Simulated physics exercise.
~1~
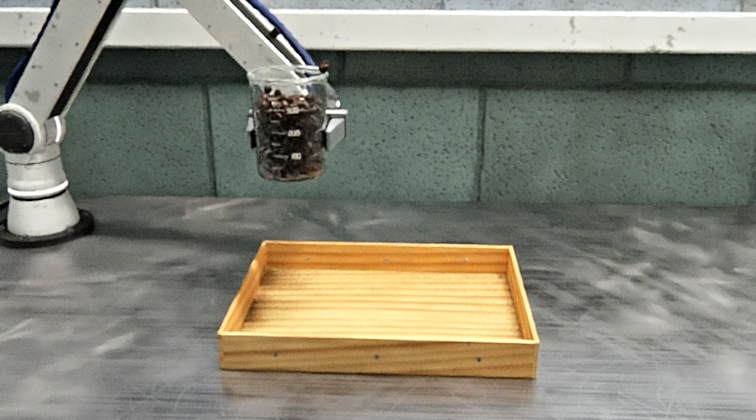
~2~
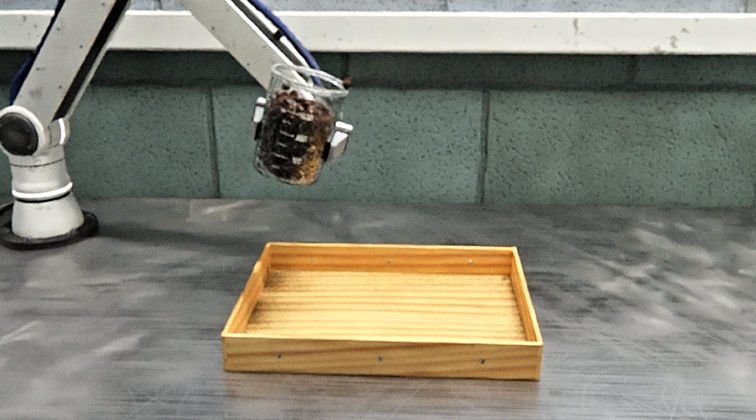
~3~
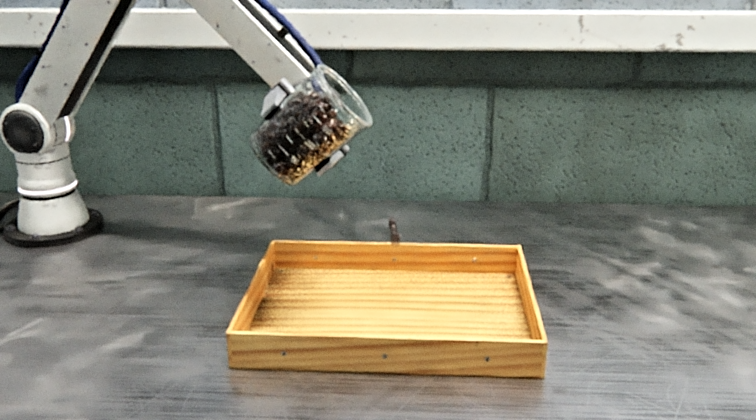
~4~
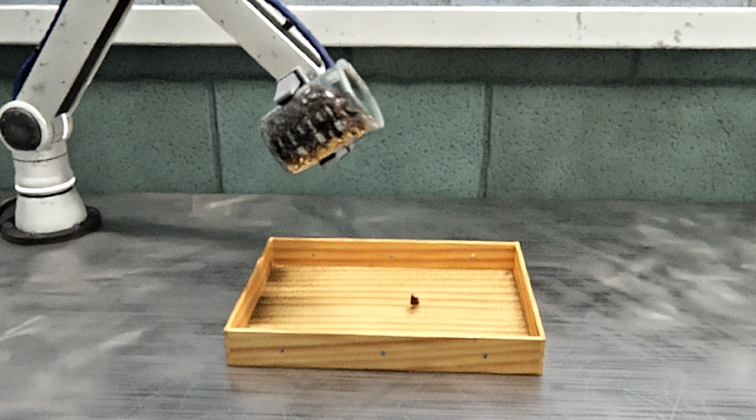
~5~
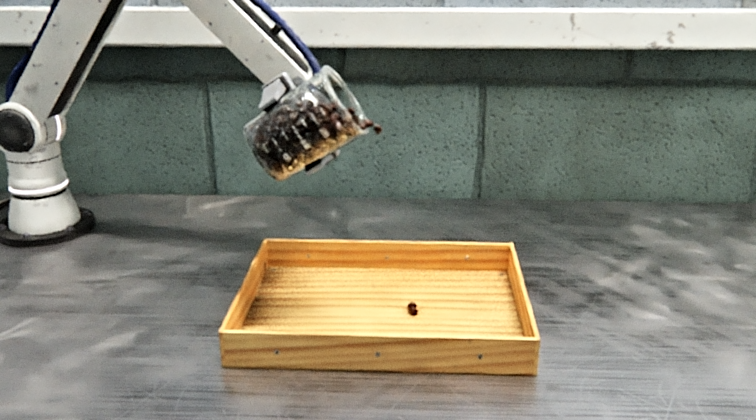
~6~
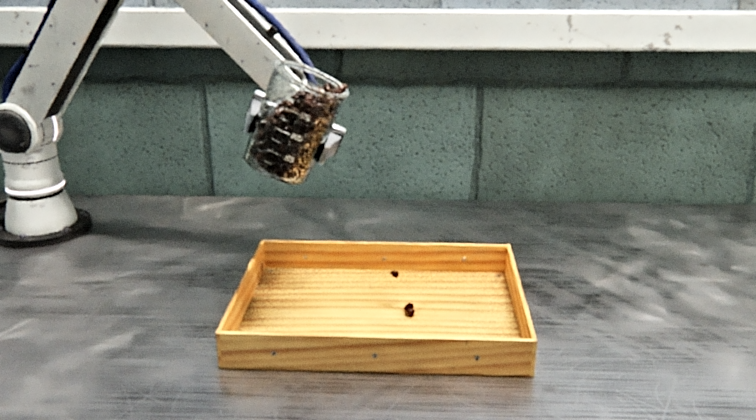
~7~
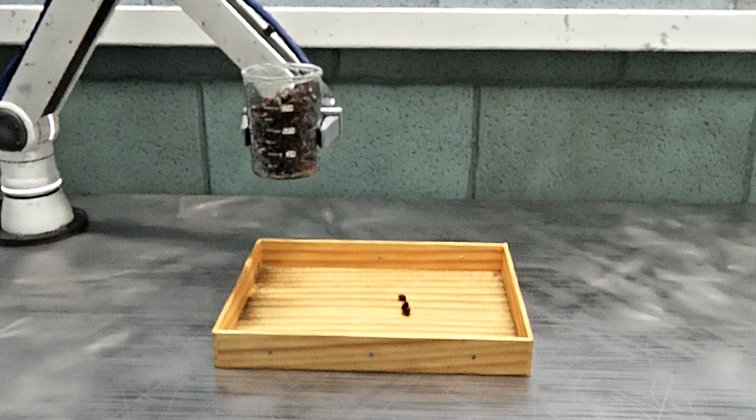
On a table top, a robot arm tilts a beaker of dark beans, drops a few into a wooden tray, then rights it.
